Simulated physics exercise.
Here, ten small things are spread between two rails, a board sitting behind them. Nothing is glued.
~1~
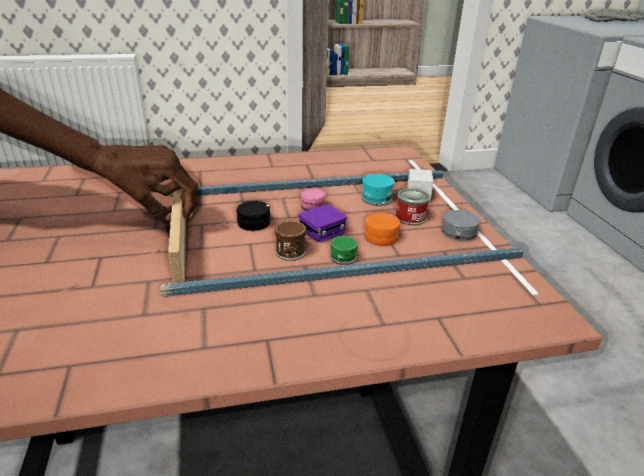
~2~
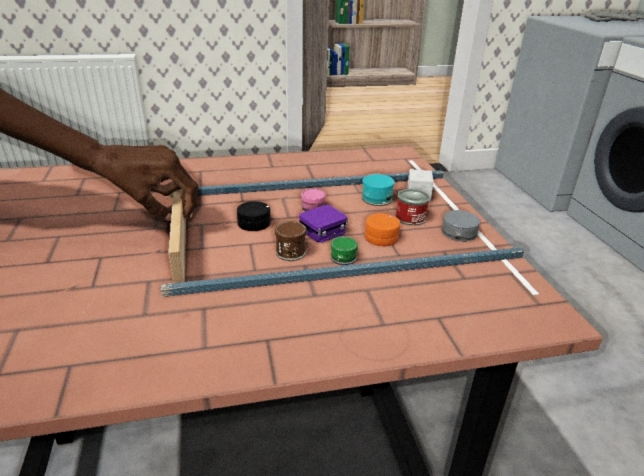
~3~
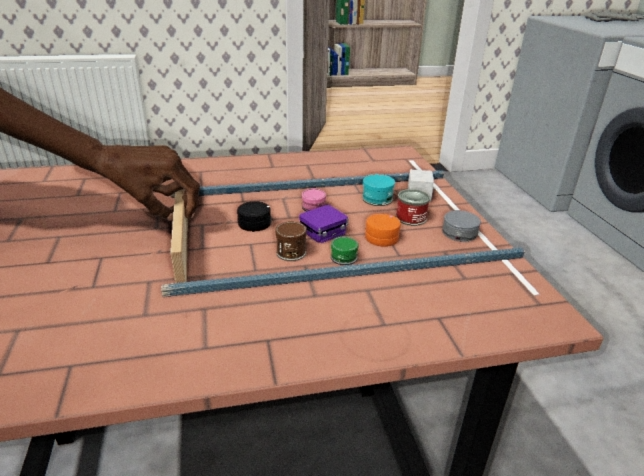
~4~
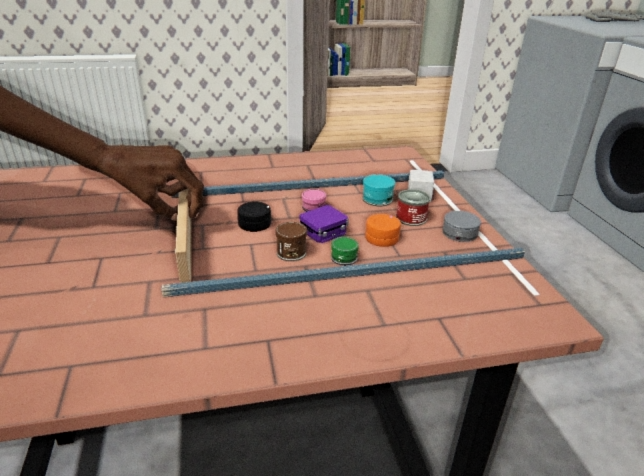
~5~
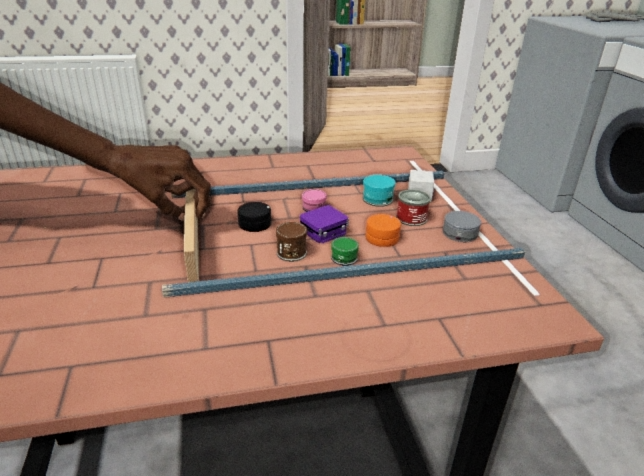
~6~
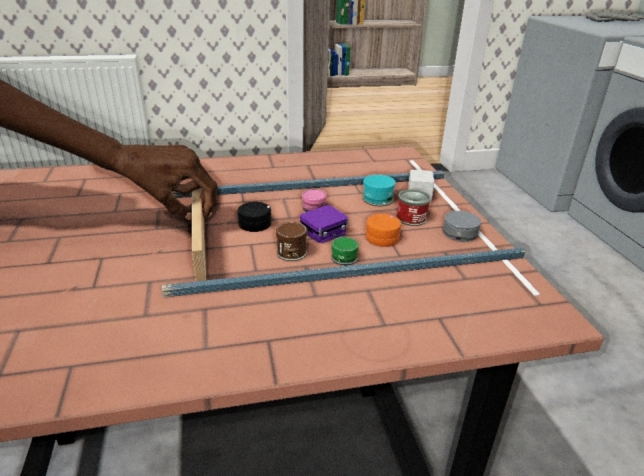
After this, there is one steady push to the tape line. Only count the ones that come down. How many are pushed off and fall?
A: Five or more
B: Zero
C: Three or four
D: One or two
Answer: A.
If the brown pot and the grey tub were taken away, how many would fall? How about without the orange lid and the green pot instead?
4, then 5.
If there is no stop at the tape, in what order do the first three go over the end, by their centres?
First the grey tub, next the white block, then the red pot.
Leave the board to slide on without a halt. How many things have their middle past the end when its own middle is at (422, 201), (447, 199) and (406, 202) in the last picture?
2; 5; 0.
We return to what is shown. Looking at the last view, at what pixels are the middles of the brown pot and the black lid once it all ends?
The brown pot settles near (496, 223); as for the black lid, near (467, 197).
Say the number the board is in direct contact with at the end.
4 touch it.
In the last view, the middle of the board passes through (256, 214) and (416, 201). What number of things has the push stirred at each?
In order, the tallies are 1 and 10.
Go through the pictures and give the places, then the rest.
In the first picture, grey tub (461, 225); white block (420, 185); red pot (412, 207); board (179, 220); tape (459, 212).
In the second picture, white block (420, 185); turquoise pot (378, 190).
In the third picture, red pot (413, 207); orange lid (383, 230).
In the fourth picture, grey tub (461, 226); brown pot (291, 241).
In the fifth picture, white block (421, 186); purple case (324, 225).
In the sixth picture, grey tub (462, 226); white block (421, 186); red pot (413, 207); board (199, 219); tape (460, 213).
Early on, none off yet; grey tub at rest near (462, 226); white block at rest near (421, 186); red pot at rest near (413, 207).
A while later, none off yet; grey tub travelled about its own width near (502, 220); white block travelled well along near (461, 183); red pot travelled well along near (460, 197).
Finally, the number that fall off is five or more; lost, purple case, orange lid, turquoise pot, red pot, white block and grey tub.
